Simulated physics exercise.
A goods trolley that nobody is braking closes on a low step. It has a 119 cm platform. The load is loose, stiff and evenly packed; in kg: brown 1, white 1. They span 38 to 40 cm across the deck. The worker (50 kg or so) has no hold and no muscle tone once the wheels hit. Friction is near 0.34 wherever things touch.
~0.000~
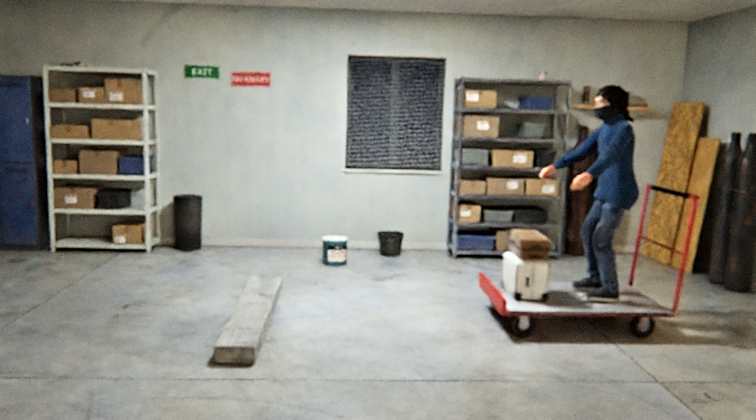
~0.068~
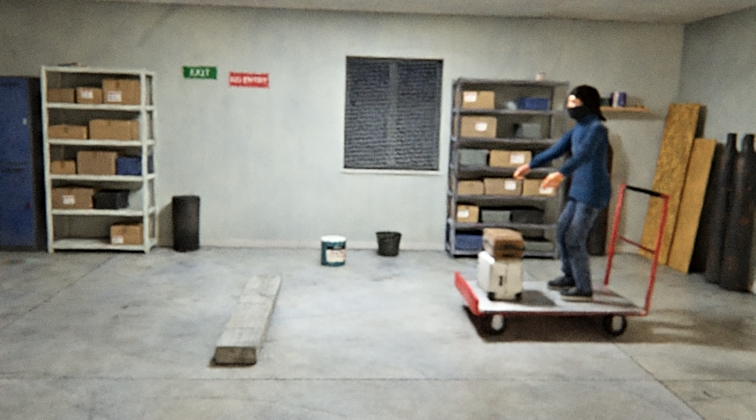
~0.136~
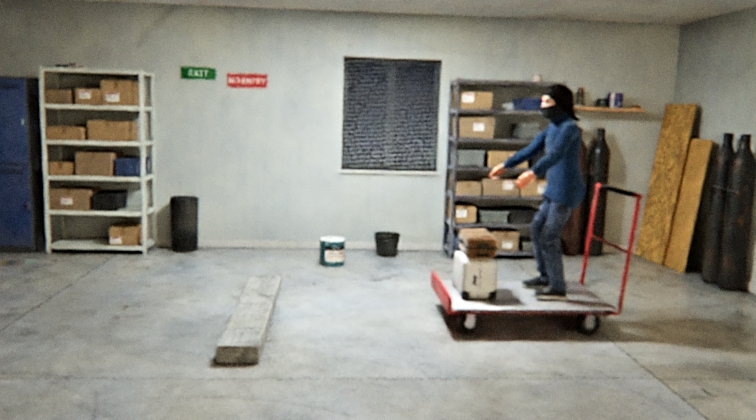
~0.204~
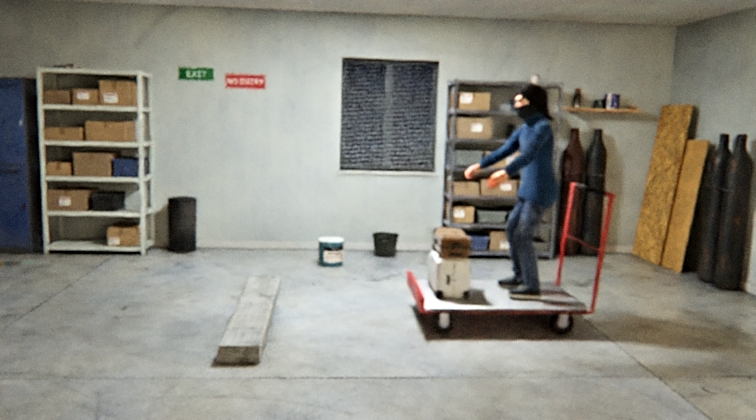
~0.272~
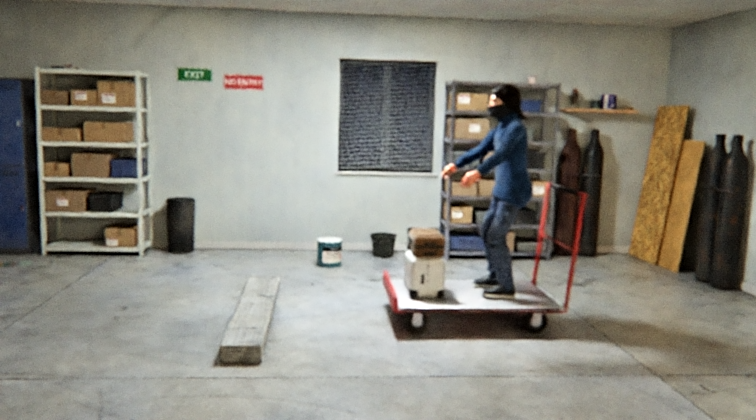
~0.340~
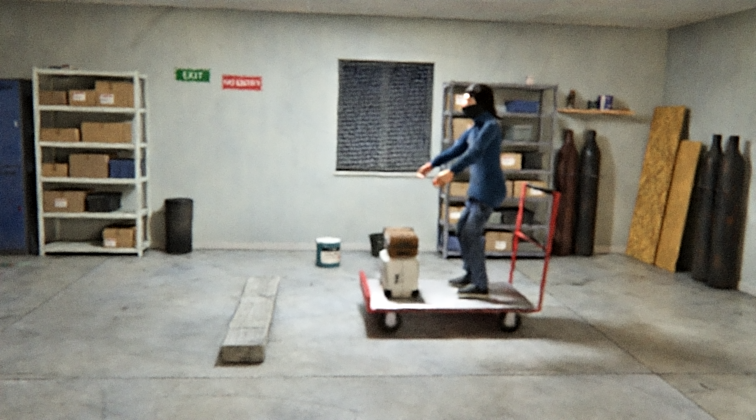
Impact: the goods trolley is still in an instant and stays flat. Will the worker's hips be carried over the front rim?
The worker's hips go over the front rim.
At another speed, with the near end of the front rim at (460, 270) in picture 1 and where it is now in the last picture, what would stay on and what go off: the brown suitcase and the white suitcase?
Then brown off, white on.
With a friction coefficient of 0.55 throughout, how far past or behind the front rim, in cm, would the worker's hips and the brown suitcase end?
In that case hips 40 past, brown 110 past.
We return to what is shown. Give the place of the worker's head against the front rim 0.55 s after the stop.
About 50 cm past the rim.
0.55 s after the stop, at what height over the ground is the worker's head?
Some 20 cm up.
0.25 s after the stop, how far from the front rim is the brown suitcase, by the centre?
About 35 cm past the rim.
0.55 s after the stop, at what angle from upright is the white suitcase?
It is tilted some 50°.
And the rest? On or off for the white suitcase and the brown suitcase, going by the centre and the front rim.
In the end: White on, brown off.
After 0.61 s the deck stops.
After 0.86 s the worker's hips are 35 cm behind the rim, near (310, 205) in the last picture's view.
After 1.16 s the worker's hips are 15 cm past the rim, near (241, 218) in the last picture's view.
After 1.61 s the worker's hips are 38 cm past the rim, near (210, 259) in the last picture's view.
At rest, 4.6 s, past the rim, brown suitcase and the worker's hips; behind it, white suitcase.
